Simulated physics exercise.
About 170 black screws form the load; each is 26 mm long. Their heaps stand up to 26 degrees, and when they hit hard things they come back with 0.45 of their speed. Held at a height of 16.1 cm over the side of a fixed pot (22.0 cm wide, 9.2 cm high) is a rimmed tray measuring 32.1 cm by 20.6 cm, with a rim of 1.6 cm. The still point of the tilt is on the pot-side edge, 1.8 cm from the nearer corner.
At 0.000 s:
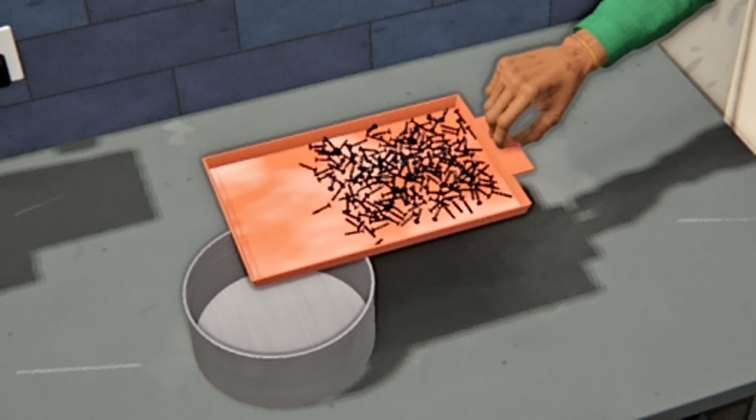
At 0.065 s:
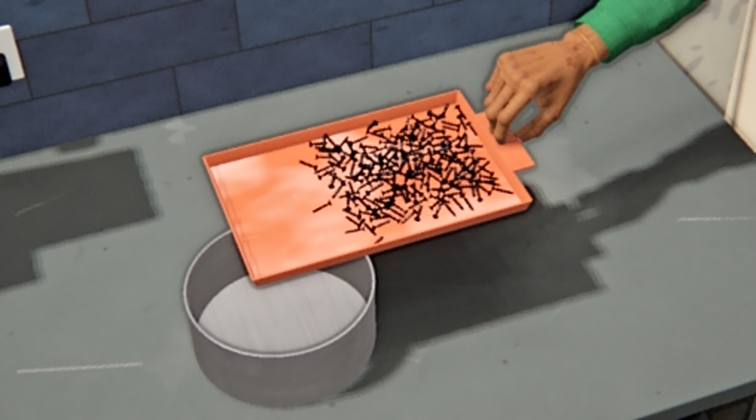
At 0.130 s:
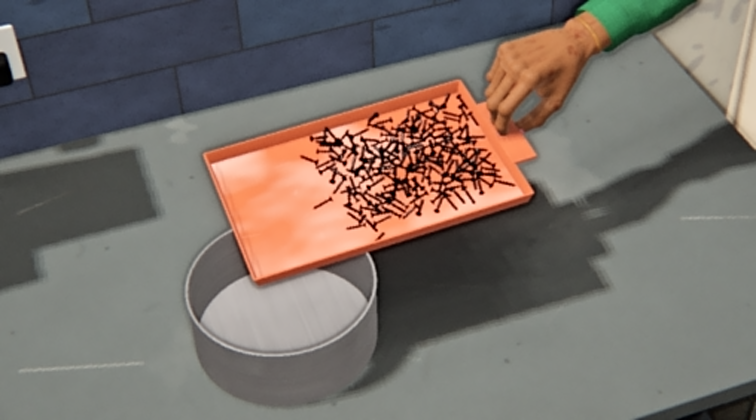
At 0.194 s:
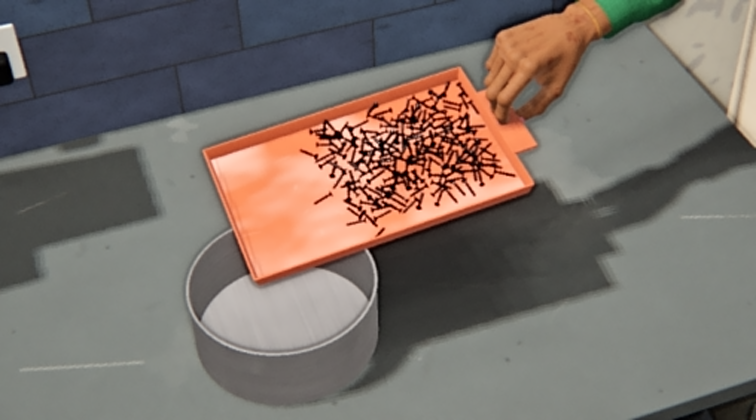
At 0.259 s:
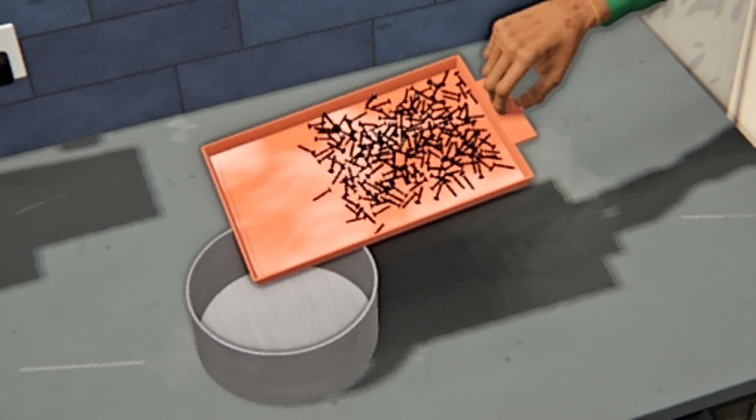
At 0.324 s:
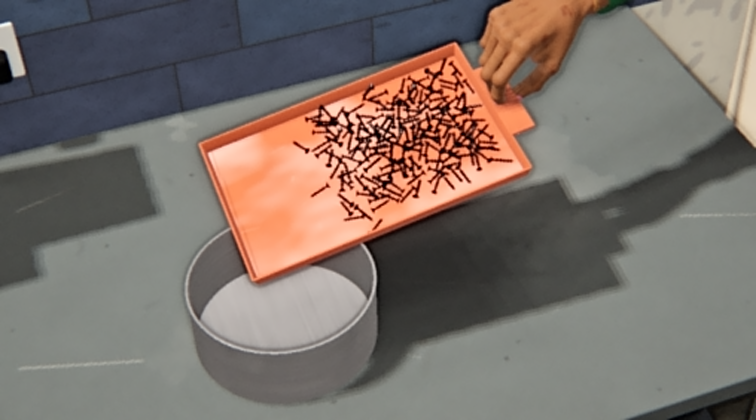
The footage shows a hand in a green sleeve lifting the right end of an orange tray scattered with small black screws, steadily tilting it toward its left edge above a round gray pot on a gray countertop.
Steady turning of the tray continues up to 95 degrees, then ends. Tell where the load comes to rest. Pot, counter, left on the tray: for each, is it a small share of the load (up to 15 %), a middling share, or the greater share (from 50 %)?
Pot: The greater share, counter: A middling share, tray: A small share.
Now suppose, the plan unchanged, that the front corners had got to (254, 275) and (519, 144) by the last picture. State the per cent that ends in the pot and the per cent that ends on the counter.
Pot: 50, counter: 50.
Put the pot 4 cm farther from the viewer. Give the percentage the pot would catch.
Roughly 10 per cent.
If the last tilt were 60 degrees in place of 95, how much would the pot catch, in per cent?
In that case it comes to about 40 in a hundred.
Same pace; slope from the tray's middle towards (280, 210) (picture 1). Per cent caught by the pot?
I'd estimate about 55 %.
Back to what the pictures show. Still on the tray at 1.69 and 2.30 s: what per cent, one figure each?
In turn: 30, 0.
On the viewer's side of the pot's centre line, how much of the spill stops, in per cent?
Estimate: Close to 100 per cent of the pieces.
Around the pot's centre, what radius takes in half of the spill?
Roughly 20 cm from the centre.
After 1.15 s, tilt 51 degrees; the tray holds 80 %, the pot 0 %.
Then, at 1.69 s, tilt 76 degrees; the tray holds 30 %, the pot 40 %.
After 2.30 s, tilt 95 degrees; the tray holds 0 %, the pot 70 %.
At rest (2.7 s), pot 70 %, counter 30 %, tray 0 %.
